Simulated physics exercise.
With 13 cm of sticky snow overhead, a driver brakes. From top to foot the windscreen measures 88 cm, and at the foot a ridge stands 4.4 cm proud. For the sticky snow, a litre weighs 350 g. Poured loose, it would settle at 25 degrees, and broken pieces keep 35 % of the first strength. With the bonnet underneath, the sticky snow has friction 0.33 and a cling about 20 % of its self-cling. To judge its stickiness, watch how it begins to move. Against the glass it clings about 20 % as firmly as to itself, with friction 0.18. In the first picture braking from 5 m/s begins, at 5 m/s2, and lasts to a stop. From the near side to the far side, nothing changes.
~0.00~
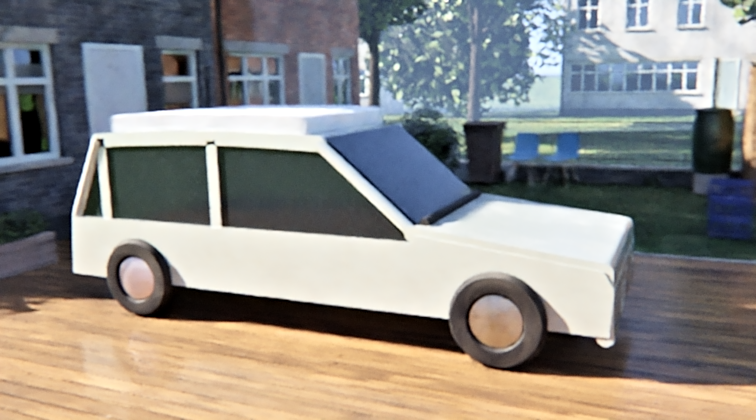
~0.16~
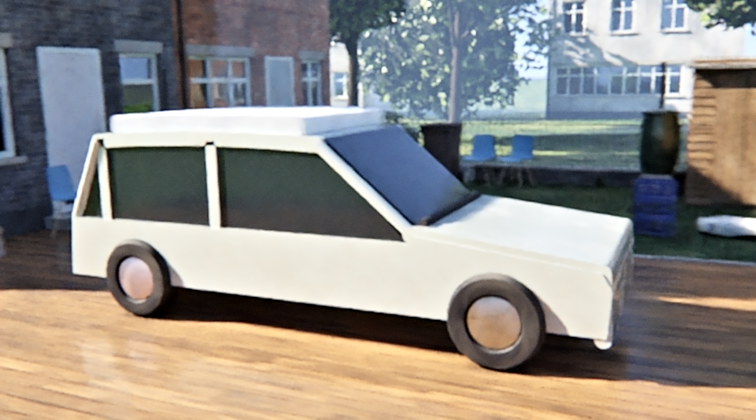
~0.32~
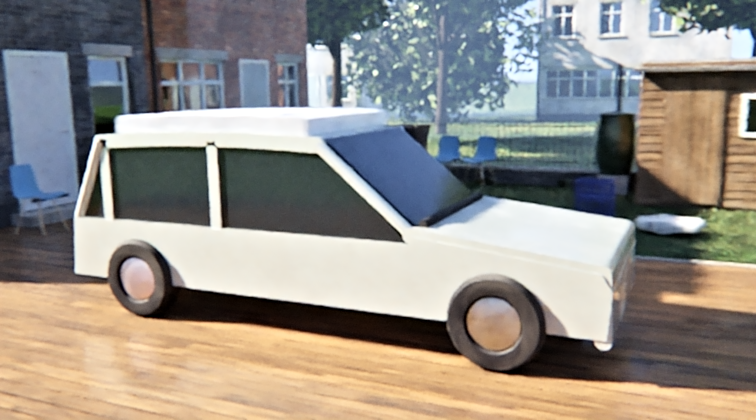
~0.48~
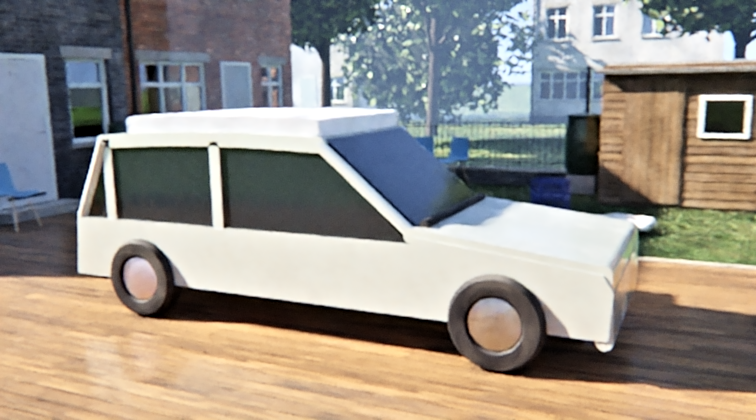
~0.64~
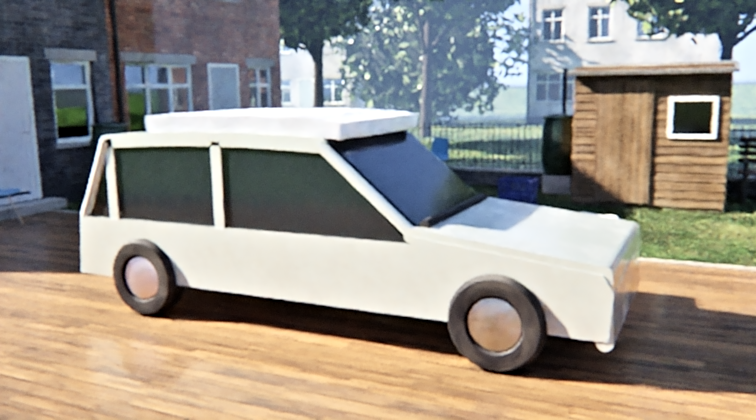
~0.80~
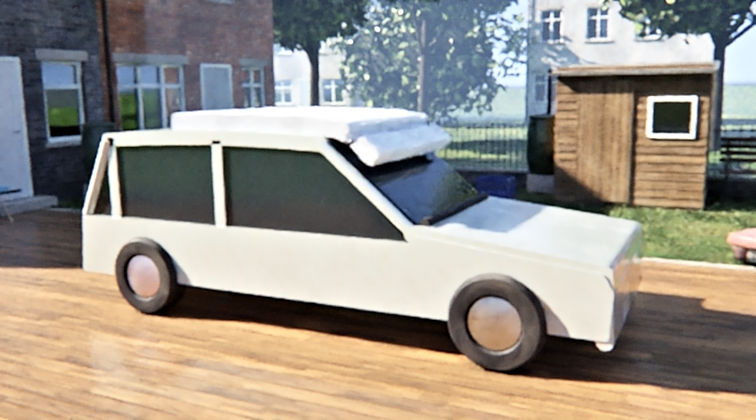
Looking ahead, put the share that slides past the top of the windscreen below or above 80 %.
It ends up in excess of 80 %.
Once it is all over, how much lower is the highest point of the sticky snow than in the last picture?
Roughly 65 cm.
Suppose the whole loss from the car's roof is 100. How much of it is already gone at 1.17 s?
70 %.
After 1.17 s, 27 % of the snow is on the roof, 40 % on the glass, 34 % on the bonnet and none has gone off the nose.
After 1.62 s, none of the snow is on the roof, 1 % on the glass, 87 % on the bonnet and 12 % has gone off the nose.
After 2.06 s, none of the snow is on the roof, 1 % on the glass, 53 % on the bonnet and 46 % has gone off the nose.
After 2.50 s, none of the snow is on the roof, 1 % on the glass, 22 % on the bonnet and 77 % has gone off the nose.
After 3.10 s, none of the snow is on the roof, 1 % on the glass, 17 % on the bonnet and 82 % has gone off the nose.
